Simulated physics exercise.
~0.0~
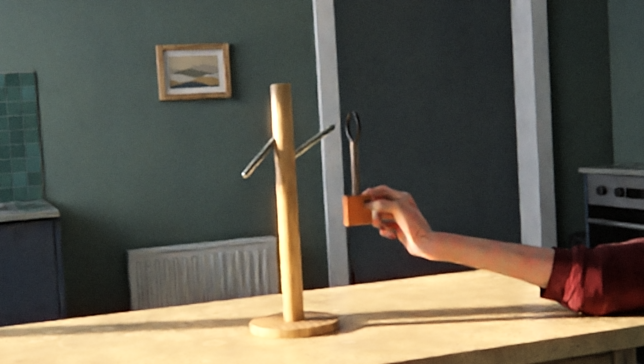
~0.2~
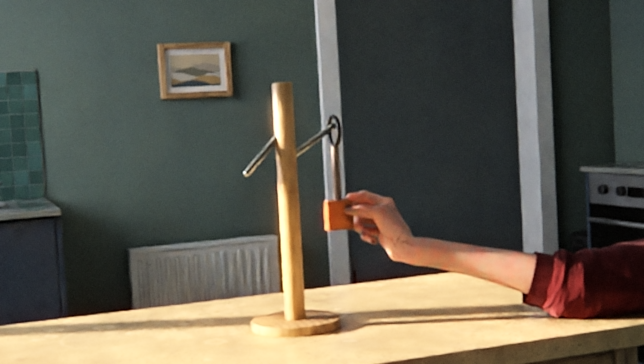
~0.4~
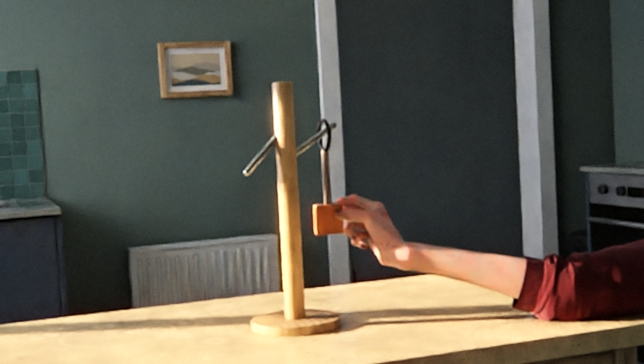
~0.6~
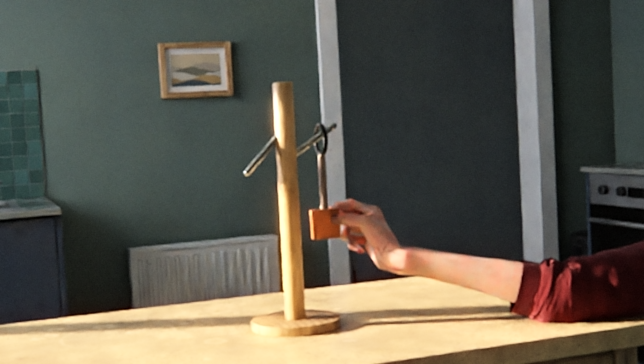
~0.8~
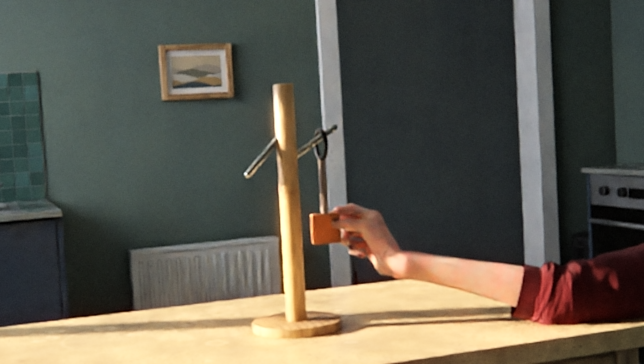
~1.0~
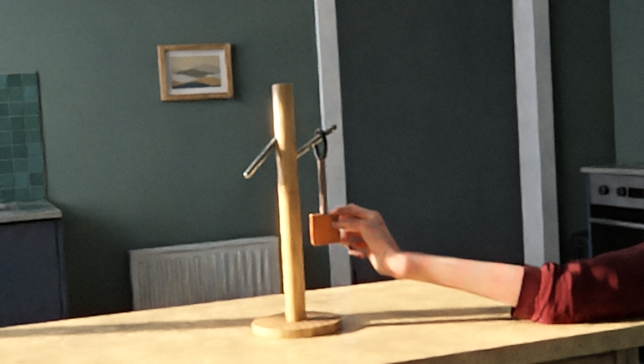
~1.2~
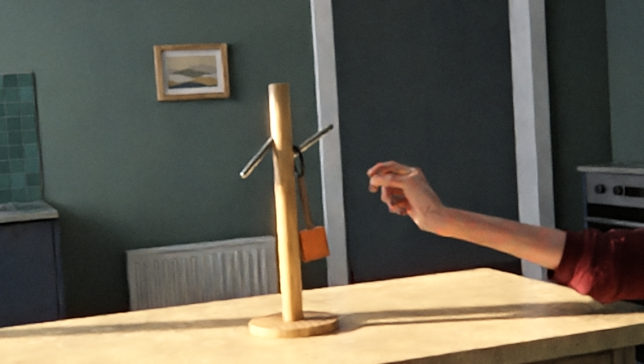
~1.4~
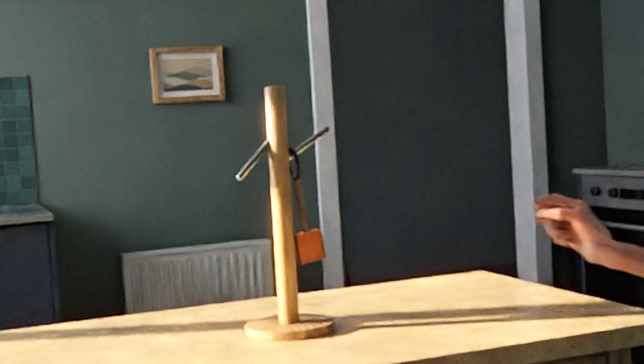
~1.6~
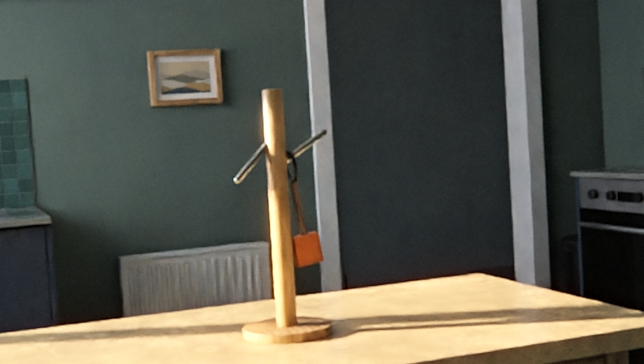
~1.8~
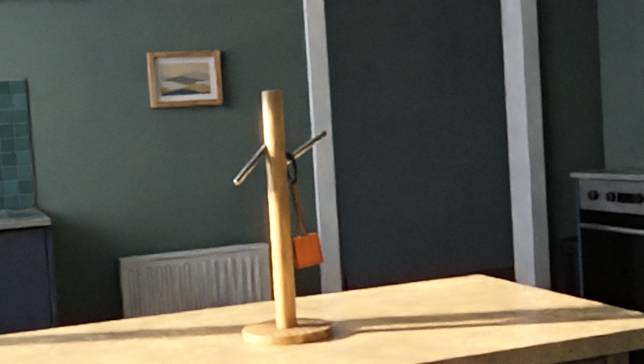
In a green-walled kitchen lit by low light, a wooden peg stand with slanting metal pegs stands on a pale table. A hand in a dark red sleeve holds an orange brush by its block end, the ring at the top. The hand moves left and brings the ring over the right-hand peg, then eases it inward along the peg and pauses. The fingers let go, and the brush settles lower and closer to the post, tilting slightly. The hand draws back to the right and out of view, leaving the brush hanging from the peg.
